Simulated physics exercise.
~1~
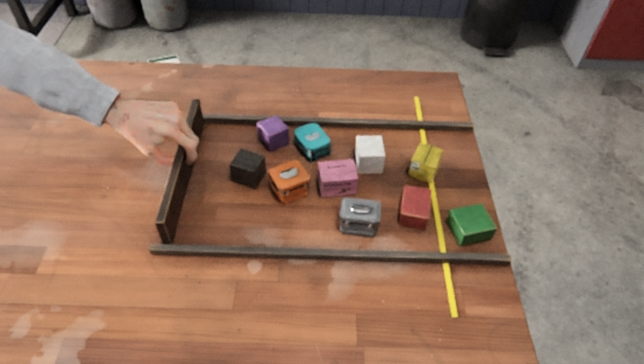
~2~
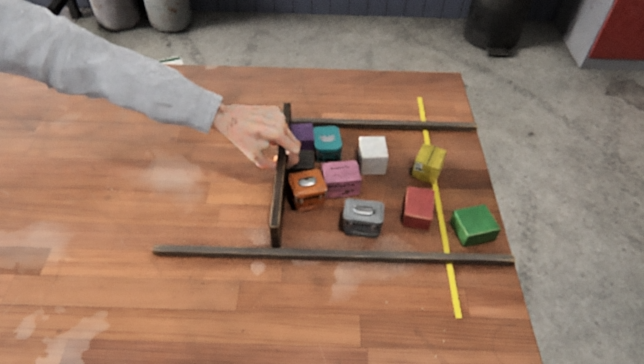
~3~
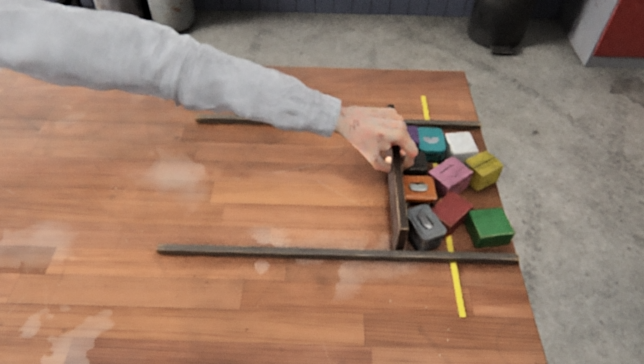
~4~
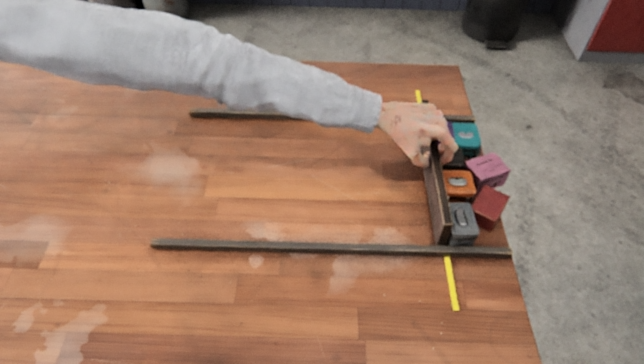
To begin with, a hand holds a dark upright board at the left of two rails on a wooden table, with colourful blocks scattered between it and the table's right edge. The hand slides the board right, gathering the black, purple, teal and orange blocks while the green, yellow and red ones stay still. Pushed farther, the blocks bunch together past the yellow tape, and the yellow, white and green ones shift toward the edge. Finally the board reaches the tape. The white, yellow and green blocks have gone over the end, while pink and red blocks remain at the rim.
